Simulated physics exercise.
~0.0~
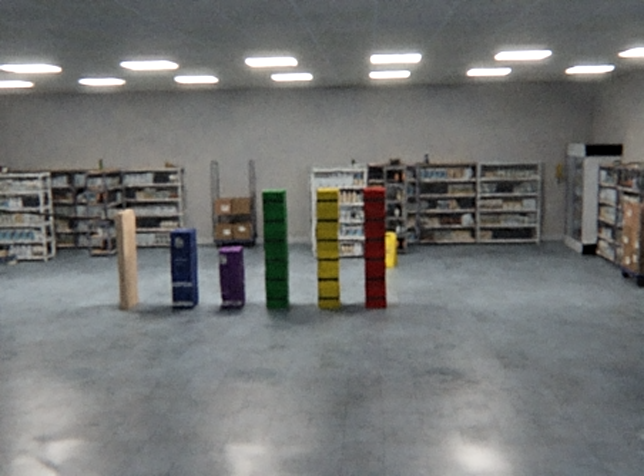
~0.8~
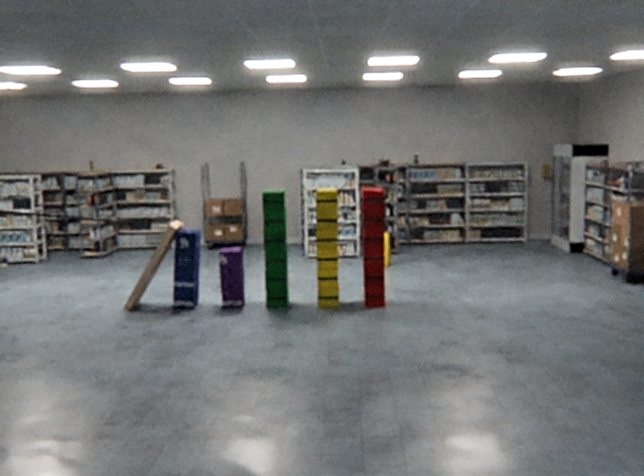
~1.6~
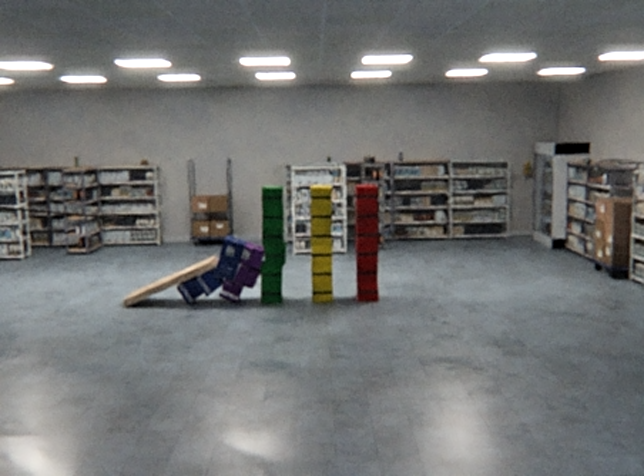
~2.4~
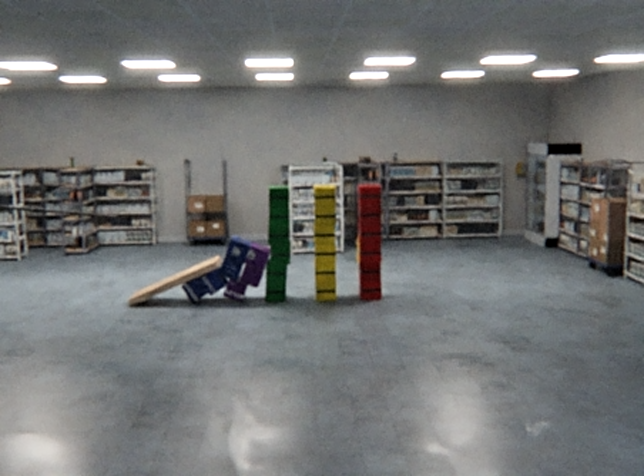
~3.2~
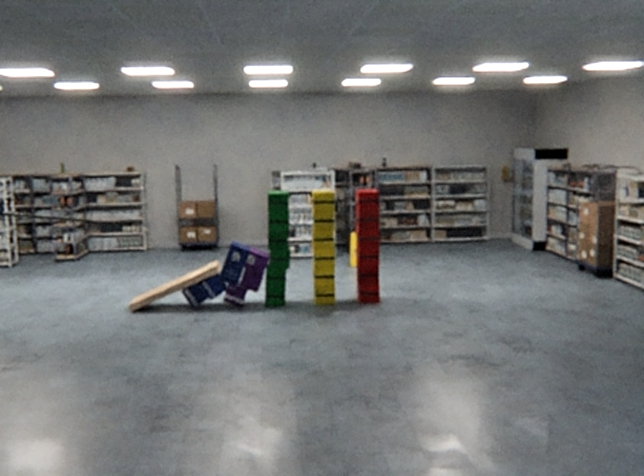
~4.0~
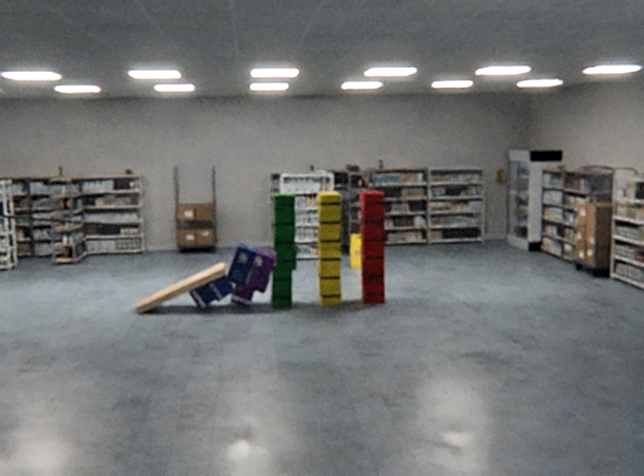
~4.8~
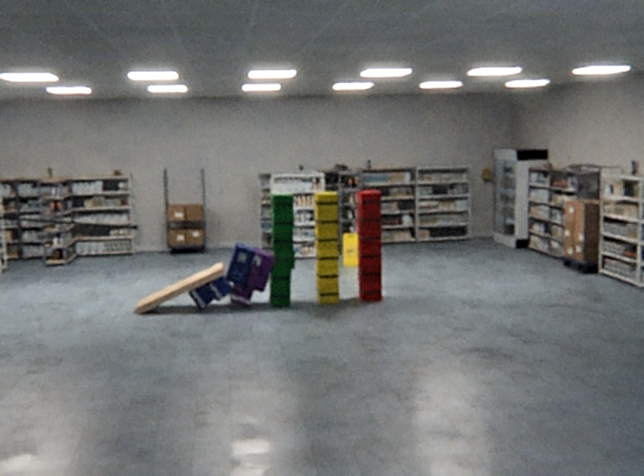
A pale wooden board stands on end at the left of a row of stacked cartons on the grey floor of a storage hall, seen from the front as the view drifts slightly sideways. To its right are blue and purple piles, then taller green, yellow and red ones, with shelves along the back wall. The board tips right and strikes the blue pile. Blue cartons lean and slump into the purple pile, which tilts against the green one. The board ends slanting low on the tilted blue cartons, while green, yellow and red remain standing.
